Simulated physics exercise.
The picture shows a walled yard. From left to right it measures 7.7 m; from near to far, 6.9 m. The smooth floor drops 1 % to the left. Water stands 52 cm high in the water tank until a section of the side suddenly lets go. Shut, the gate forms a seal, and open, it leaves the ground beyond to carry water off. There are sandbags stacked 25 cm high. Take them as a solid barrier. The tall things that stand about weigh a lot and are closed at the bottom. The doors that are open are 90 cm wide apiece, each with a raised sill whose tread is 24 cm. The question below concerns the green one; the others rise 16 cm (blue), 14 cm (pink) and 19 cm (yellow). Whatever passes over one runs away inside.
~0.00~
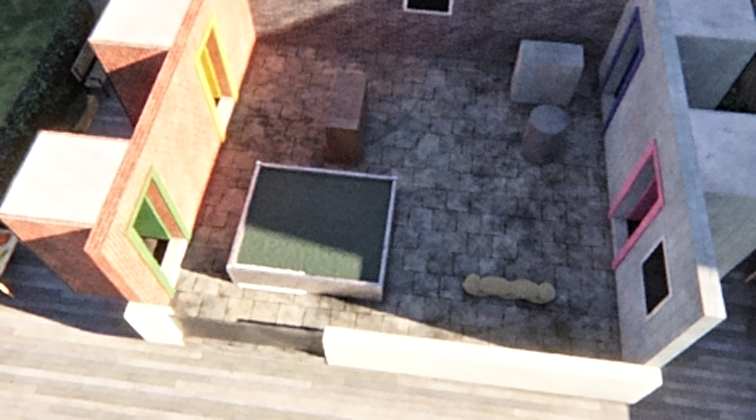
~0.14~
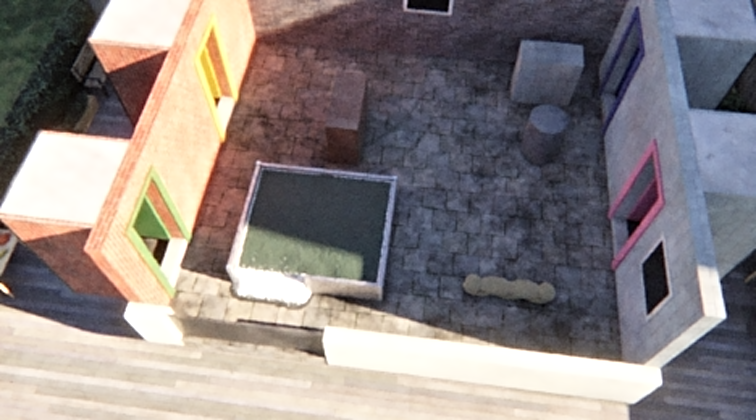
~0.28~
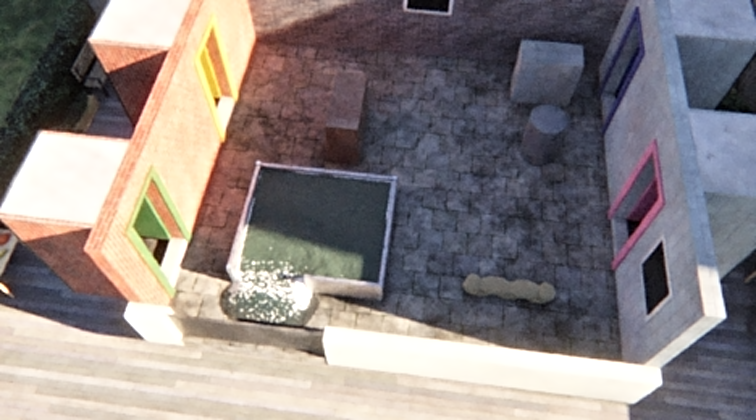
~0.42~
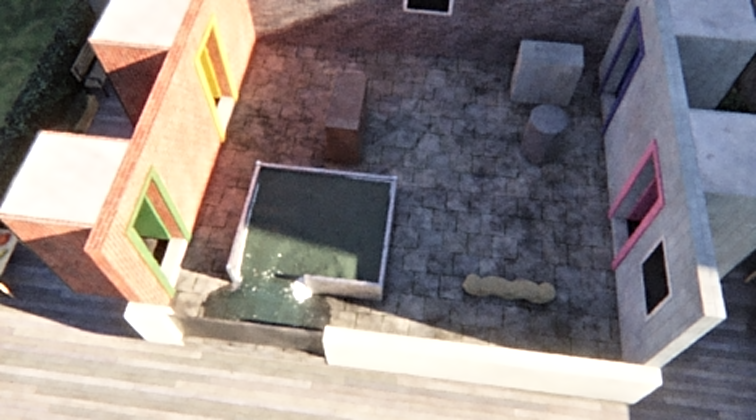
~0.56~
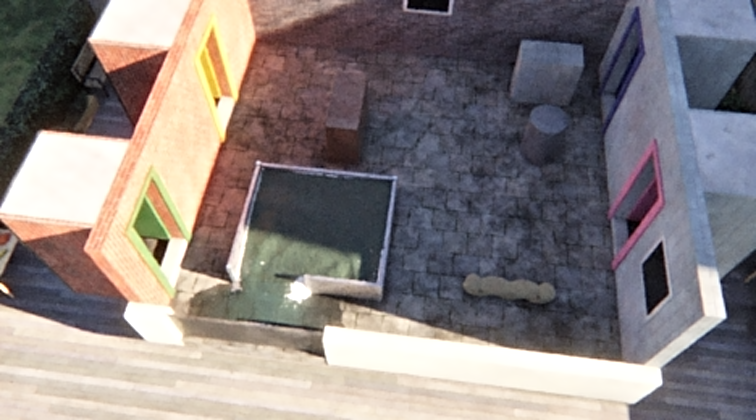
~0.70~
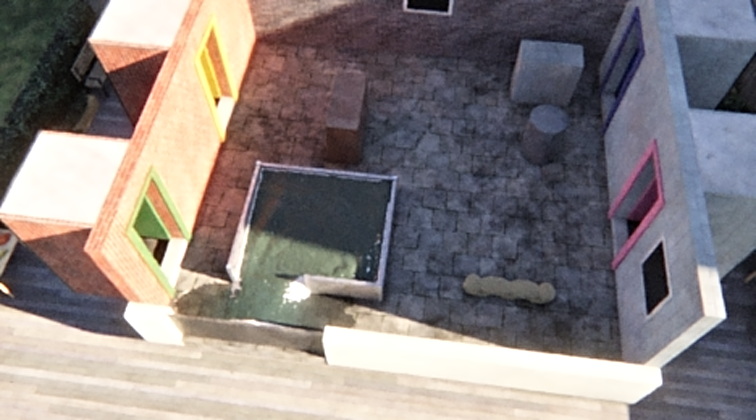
A low-walled tank of dark green water stands left of centre in a walled, stone-paved yard, seen from high above. A brick wall with yellow-framed and green-framed openings runs along the left, a grey wall with purple and pink ones along the right, and tan sandbags lie near the front. Water bursts white from the tank's front left corner, then spreads darkly over the nearby paving while the camera stays still.
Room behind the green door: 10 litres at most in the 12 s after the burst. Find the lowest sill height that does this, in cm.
The lowest height is about 24 cm.
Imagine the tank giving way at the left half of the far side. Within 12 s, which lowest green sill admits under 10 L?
I'd say close to 6.0 cm.
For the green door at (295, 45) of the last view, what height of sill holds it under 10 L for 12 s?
Around 15 cm would do it.
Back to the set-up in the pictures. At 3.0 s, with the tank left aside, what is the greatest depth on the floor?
Close to 36 centimetres.
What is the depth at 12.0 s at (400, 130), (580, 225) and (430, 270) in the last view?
Taking the spots in order: About 5, 2 and 3 centimetres.
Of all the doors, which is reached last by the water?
It is the blue one.
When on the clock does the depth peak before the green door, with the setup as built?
Peak: Close to 2.4 s.
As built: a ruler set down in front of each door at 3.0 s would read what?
Lab note, cm: Blue 0; pink 0; yellow 4; green 23.
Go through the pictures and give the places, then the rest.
Still water, 52 cm deep, in the water tank at (316, 223); the green door at (164, 240) is dry, in the first frame.
The front is at (294, 306), 0.3 m from the gap at (271, 280); 0.3 m2 of floor is wet, 52 cm left at the back, in the second frame.
Water pours out at (272, 281) and has run 0.7 m, to a hidden place; about 9 cm deep outside, 52 cm at the back, in the third frame.
The gap is at (272, 282), the front 1.0 m out at a hidden place; the back of the water tank holds 52 cm, in the fourth frame.
Water pours out at (272, 282) and has run 1.1 m, to a hidden place; about 11 cm deep outside, 52 cm at the back, in the fifth frame.
Water pours out at (272, 281) and has run 1.3 m, to a hidden place; about 12 cm deep outside, 52 cm at the back; the green door at (164, 240), 1.7 m from the gap, is still 0.9 m from the nearest water, in the sixth frame.
After 1.4 s water covers 10 % of the floor, deepest (52 cm) near (163, 324); 10 cm at the green door, 0 litres in over its 22 cm sill.
After 3.0 s water covers 30 % of the floor, deepest (36 cm) near (163, 324); 23 cm at the green door, 8 litres in over its 22 cm sill.
After 12.0 s water covers 95 % of the floor, deepest (12 cm) near (163, 324); 8 cm at the green door, 15 litres in over its 22 cm sill.
At the green door as built, the water arrived by 1.4 s and peaked near 24 cm at 2.4 s.
Run again over the same 12 s with other heights there, 17 litres in over 21.5 cm, 2 litres over 29 cm. The limit of 10 litres is kept from about 24 cm up.
